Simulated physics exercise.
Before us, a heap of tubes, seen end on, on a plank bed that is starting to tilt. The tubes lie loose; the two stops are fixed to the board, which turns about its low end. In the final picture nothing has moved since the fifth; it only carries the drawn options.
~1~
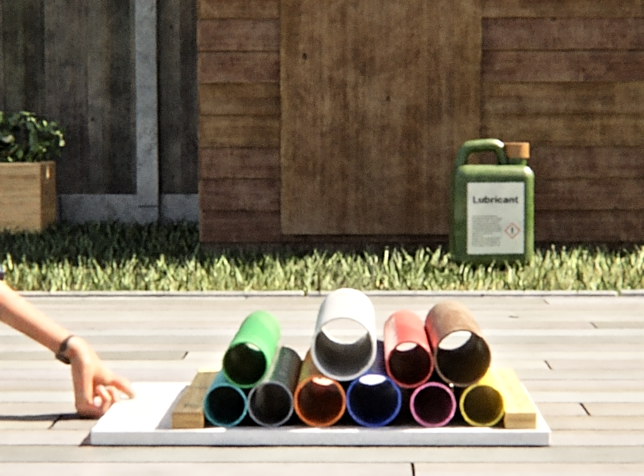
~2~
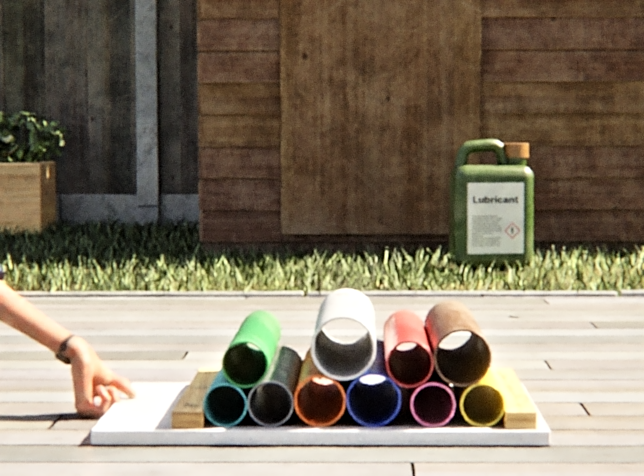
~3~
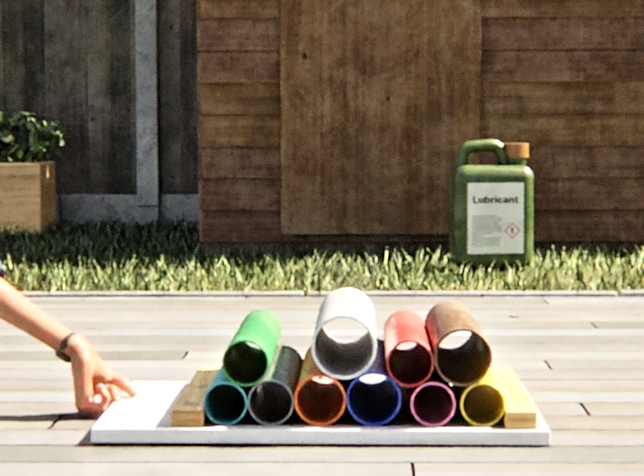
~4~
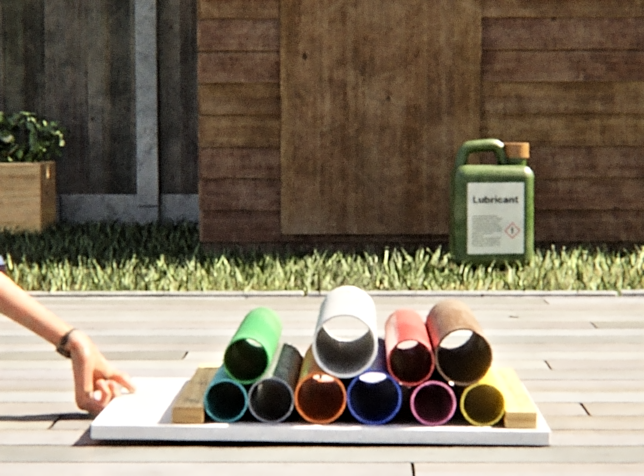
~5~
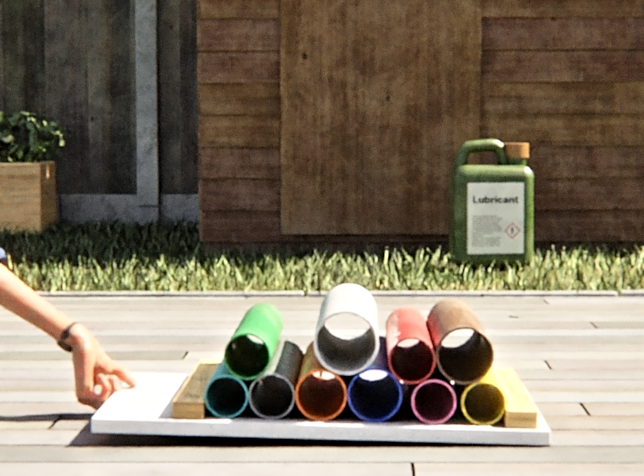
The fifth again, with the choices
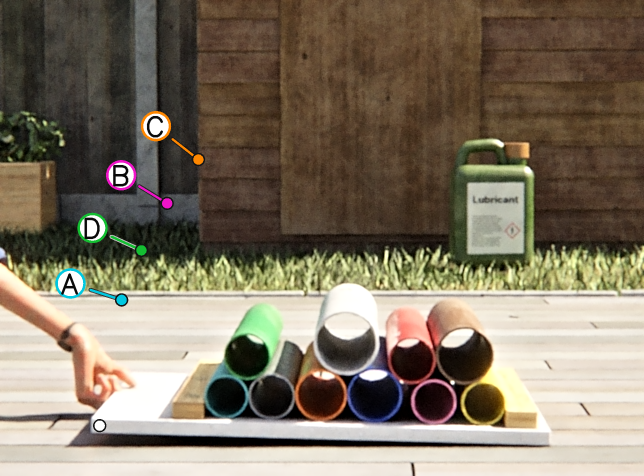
A hand reaches in from the left and grips the end of a white board on a sunlit wooden deck, seen straight on by a still camera, with grass, a wooden wall and a green lubricant can behind. Colourful tubes lie end on between wooden blocks, green, white, red and brown above turquoise, grey, orange, blue, pink and yellow. The hand slightly raises the board's left end, and the tubes tilt with it.
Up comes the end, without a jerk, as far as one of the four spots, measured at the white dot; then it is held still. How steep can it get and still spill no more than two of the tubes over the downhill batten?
It can be raised to D.
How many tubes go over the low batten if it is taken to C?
It comes to four.
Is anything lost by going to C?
Yes, at C.
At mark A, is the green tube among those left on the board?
The green tube: Yes.
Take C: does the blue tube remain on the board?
Yes, with C.
On the marked copy, A at (122, 300); B at (167, 204); C at (198, 159); D at (142, 250); the white dot at (100, 426).
With D. Early on, board at 16°.
Further on, board at 25°.
At the end, board at 25°, two over the low batten (red, brown).
As for the rest, A two over the low batten (red, brown); B three over the low batten (red, brown, white); C four over the low batten (red, brown, green, white).
